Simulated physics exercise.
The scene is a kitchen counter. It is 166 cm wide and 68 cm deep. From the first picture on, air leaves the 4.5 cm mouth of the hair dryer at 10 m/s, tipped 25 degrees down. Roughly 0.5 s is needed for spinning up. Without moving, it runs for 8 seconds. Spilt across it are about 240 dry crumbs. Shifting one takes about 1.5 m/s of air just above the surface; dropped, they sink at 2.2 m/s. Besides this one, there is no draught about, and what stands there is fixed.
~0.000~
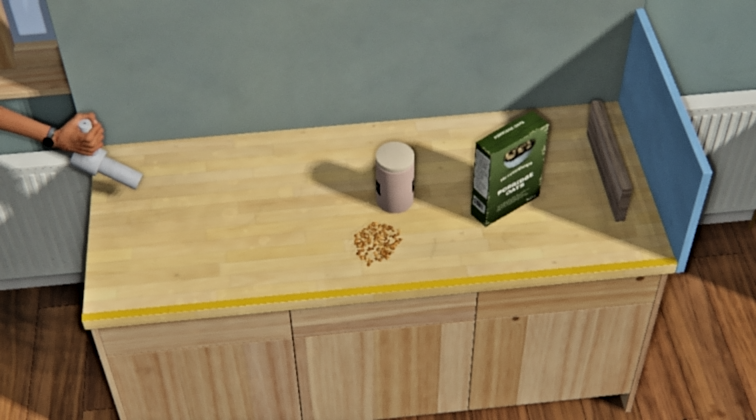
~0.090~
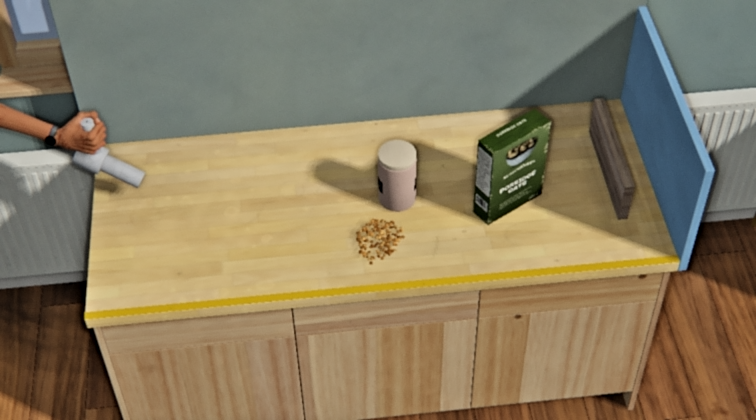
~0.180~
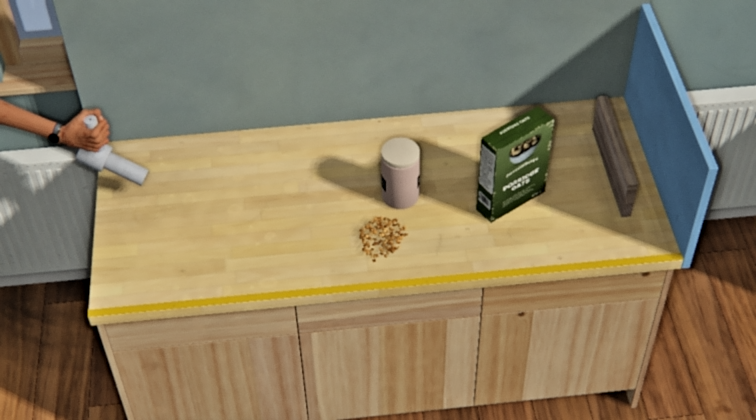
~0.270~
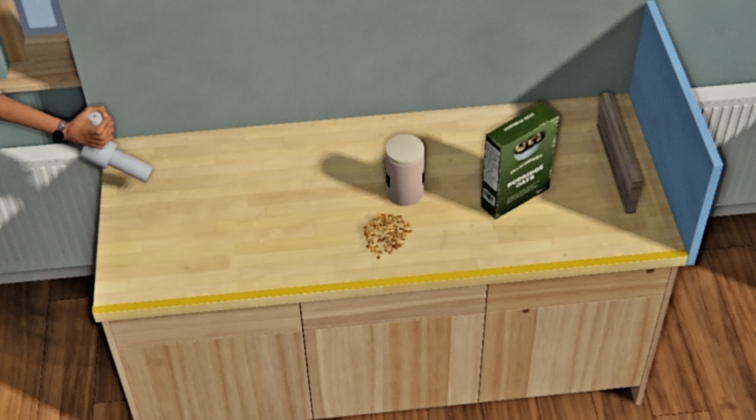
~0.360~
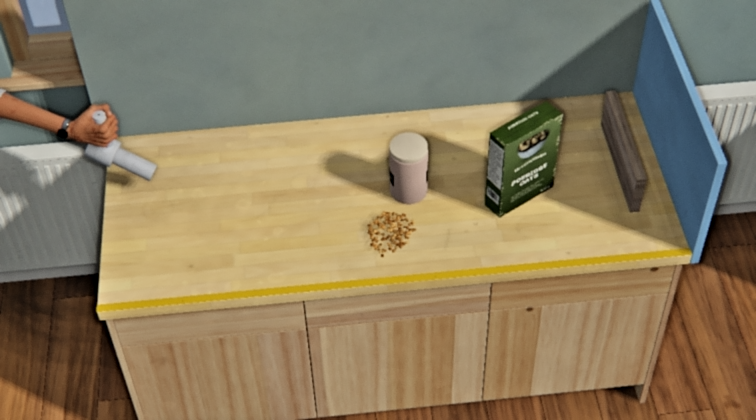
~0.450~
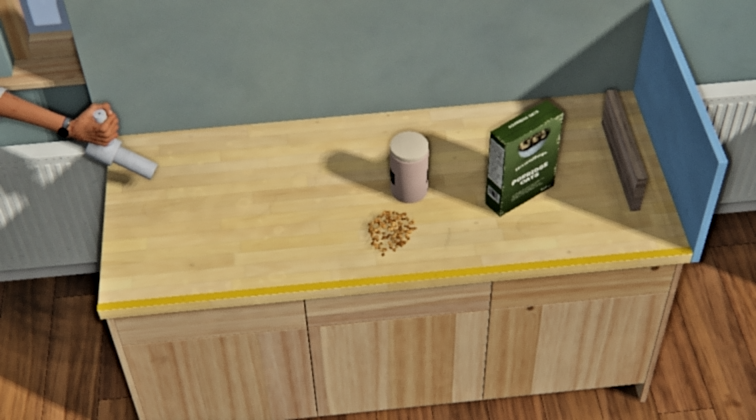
The footage shows a hand at the left holding a hair dryer over a wooden counter with scattered crumbs, a lidded jar and a green carton. The view shifts slightly, while the crumbs and objects stay in place.
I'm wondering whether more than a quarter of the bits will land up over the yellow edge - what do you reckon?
I'd say yes, more than a quarter.
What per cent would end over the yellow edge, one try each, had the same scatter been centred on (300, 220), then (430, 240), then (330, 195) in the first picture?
Results, one try each: 40 %, 50 %, 1 %.
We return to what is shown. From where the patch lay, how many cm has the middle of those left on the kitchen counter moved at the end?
About 80 centimetres.
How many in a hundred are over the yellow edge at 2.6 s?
Roughly 80 in a hundred by then.
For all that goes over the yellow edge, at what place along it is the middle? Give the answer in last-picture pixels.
Median crossing, approx. (555, 267).
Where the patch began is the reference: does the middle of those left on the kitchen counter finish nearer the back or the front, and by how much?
It drifts toward the closer edge, close to 10 cm in all.
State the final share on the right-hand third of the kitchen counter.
Roughly 20 %.
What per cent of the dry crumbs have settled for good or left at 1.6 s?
Roughly 90 per cent of them.
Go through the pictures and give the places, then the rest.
The middle of the dry crumbs is near (378, 243), none has stirred yet and the mouth of the hair dryer is at (139, 182), in the first picture.
The middle of the dry crumbs is near (380, 240), none has stirred yet and the yellow edge is centred on (387, 291), in the second picture.
The middle of the dry crumbs is near (383, 237), none has stirred yet, the top of a jar is at (400, 151) and the top of a carton is at (518, 128), in the third picture.
The middle of the dry crumbs is near (388, 234) and none has stirred yet, in the fourth picture.
The middle of the dry crumbs is near (392, 232) and none has stirred yet, in the fifth picture.
The middle of the dry crumbs is near (392, 231) and none has stirred yet, in the sixth picture.
After 1.6 s, 75 % are over the yellow edge; the middle of those still in play is near (668, 227); 88 % have settled or left.
After 2.6 s, 75 % are over the yellow edge; the middle of those still in play is near (668, 227); 89 % have settled or left.
After 4.4 s, 75 % are over the yellow edge; the middle of those still in play is near (668, 227); 89 % have settled or left.
After 8.0 s, at the end, 75 % are over the yellow edge; the middle of those still in play is near (668, 227).
